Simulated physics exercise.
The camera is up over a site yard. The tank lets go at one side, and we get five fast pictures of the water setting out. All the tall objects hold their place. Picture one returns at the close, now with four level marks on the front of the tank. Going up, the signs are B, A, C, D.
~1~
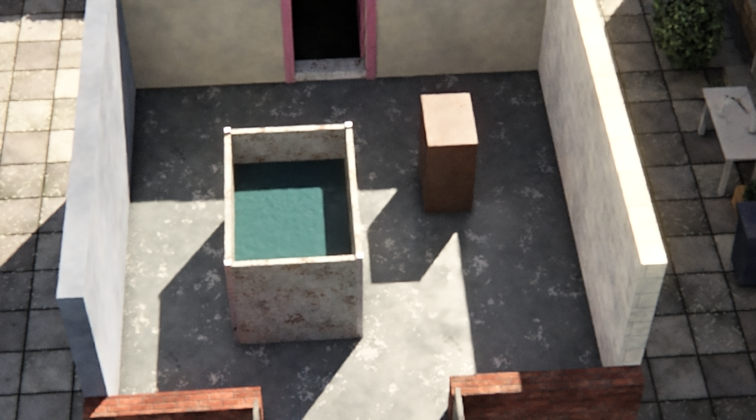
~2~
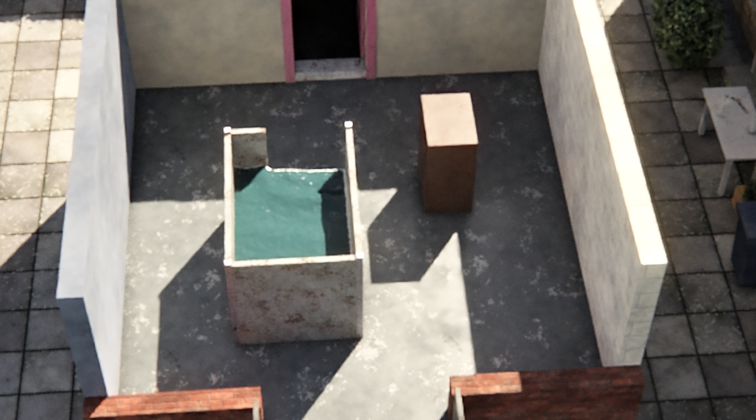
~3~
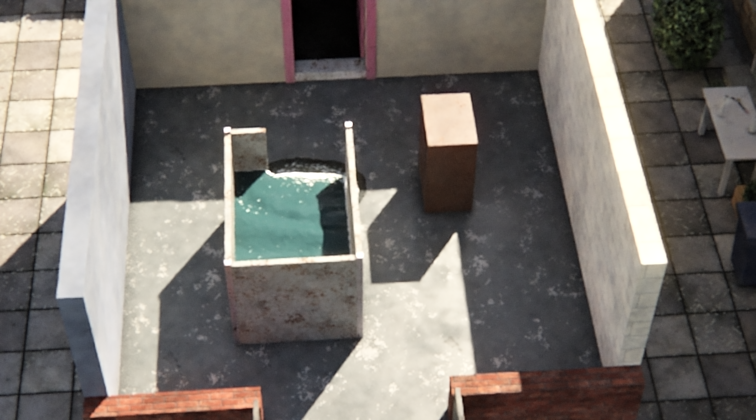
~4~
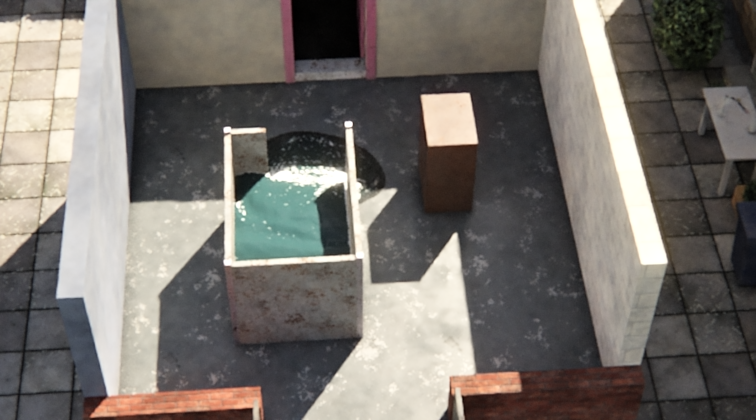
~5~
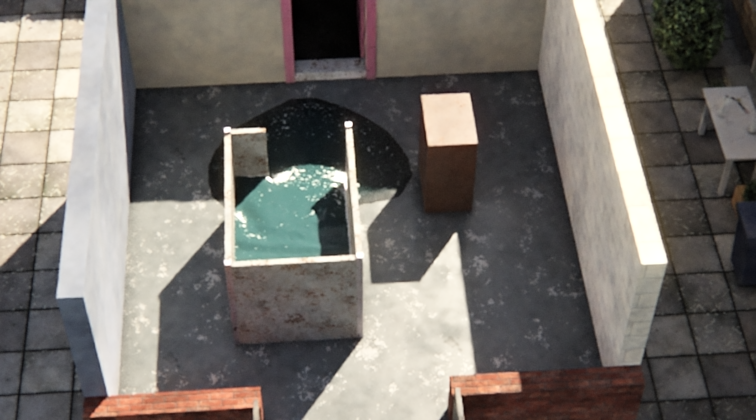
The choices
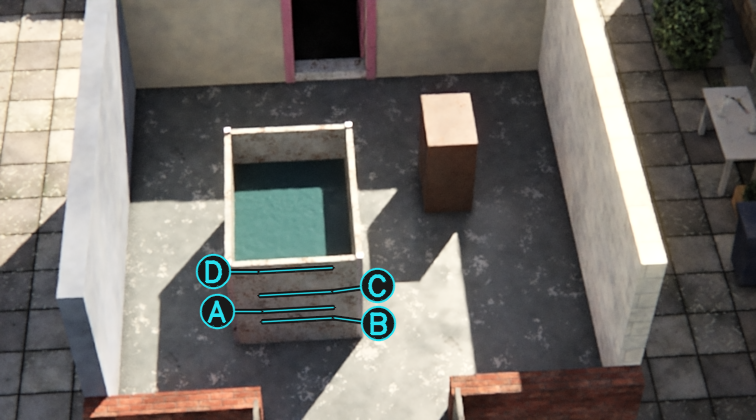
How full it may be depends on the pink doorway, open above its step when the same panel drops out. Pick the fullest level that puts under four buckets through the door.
Take B.
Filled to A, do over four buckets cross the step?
Yes, that goes wrong.
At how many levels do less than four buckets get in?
One of the four.
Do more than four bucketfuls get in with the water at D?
Yes.
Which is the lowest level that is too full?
It is A.
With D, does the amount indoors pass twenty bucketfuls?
Yes, clearly.
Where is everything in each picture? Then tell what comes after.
The first frame shows water in the tank at rest, its middle at (293, 222); foot of the pink doorway at (331, 79); open gate at (355, 378).
In the second frame, water covers 1 % of the ground, its front hidden from here.
In the third frame, water covers 3 % of the ground, its front hidden from here.
In the fourth frame, water covers 7 % of the ground, its front hidden from here.
In the fifth frame, 13 % of the ground under water, visible out to (393, 153).
In cyan, A at (297, 309); B at (298, 319); C at (296, 293); D at (295, 269); from the bottom up B, A, C, D.
With A, about 10 bucketfuls get in.
With B, a bucket or two gets in.
With C, dozens of bucketfuls pour in.
With D, dozens of bucketfuls pour in.
